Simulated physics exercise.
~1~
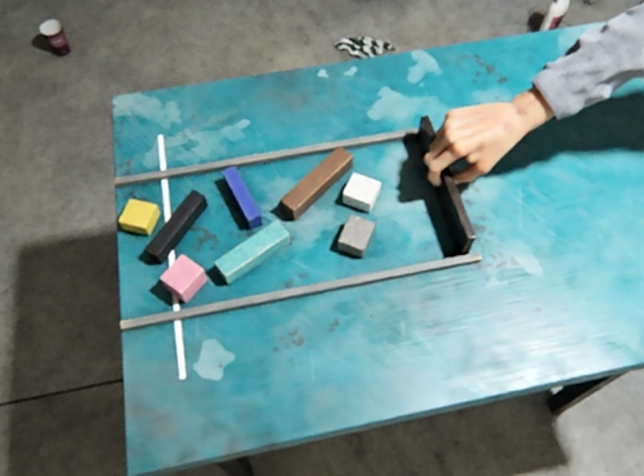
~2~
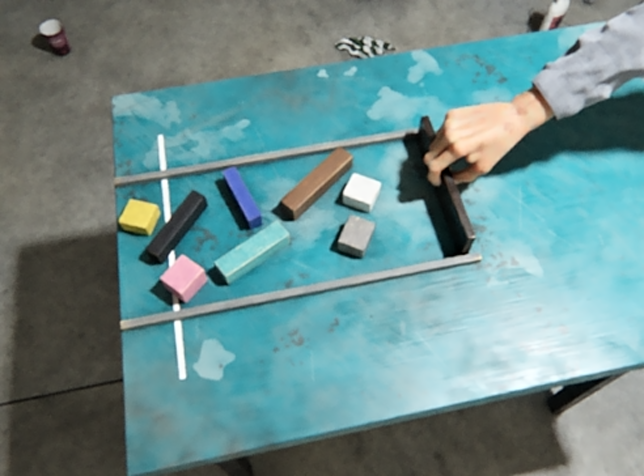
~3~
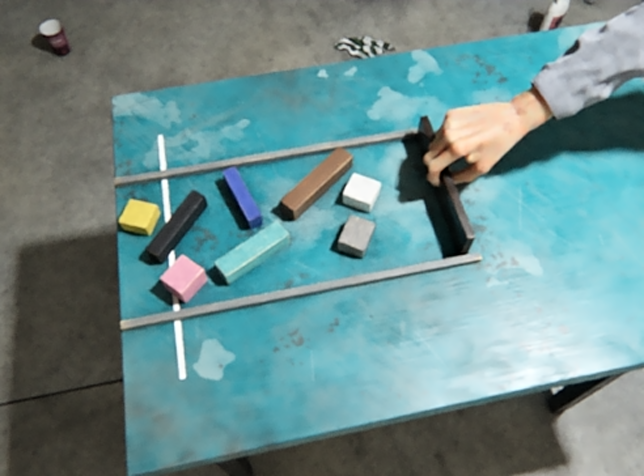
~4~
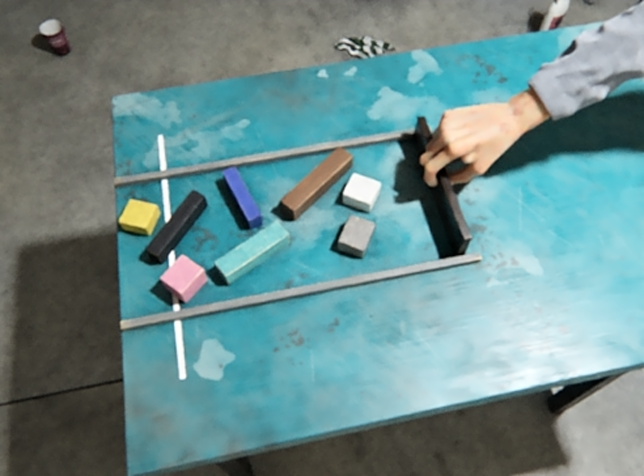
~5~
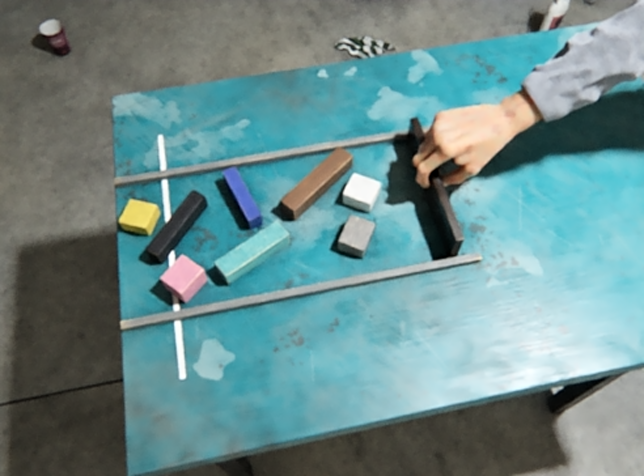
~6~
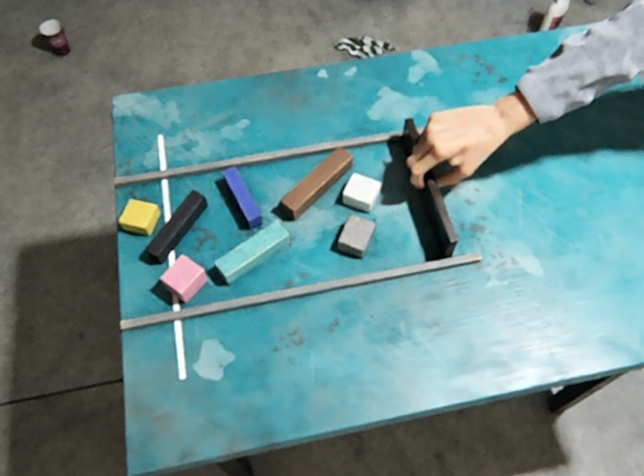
We see coloured blocks and bars scattered between two rails on a turquoise tabletop, with a white strip at the left. A hand at the right slides a dark board slightly leftward along the rails, while the pieces stay still.
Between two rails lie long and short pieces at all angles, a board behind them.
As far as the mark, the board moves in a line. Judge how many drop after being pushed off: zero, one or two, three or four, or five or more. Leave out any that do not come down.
Number dropping: Three or four.
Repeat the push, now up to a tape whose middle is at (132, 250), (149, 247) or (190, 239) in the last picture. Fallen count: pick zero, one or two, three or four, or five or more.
Taking them in turn, five or more; 5 or more; three or four.
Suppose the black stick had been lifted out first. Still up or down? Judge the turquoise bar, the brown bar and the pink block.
I'd say the turquoise bar stays where it is, the brown bar stays where it is, and the pink block ends up down.
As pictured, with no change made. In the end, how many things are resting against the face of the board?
Contact count: 3.
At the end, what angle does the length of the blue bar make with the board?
Around 35 degrees.
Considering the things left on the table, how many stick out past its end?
The number would be 3.
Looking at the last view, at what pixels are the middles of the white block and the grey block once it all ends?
Middles: Around (153, 238) and around (158, 280).
Soon after, none off yet; yellow block at rest near (140, 217); black stick at rest near (178, 226); pink block at rest near (184, 279).
In the end, the number that fall off is three or four; gone, pink block, black stick and yellow block.
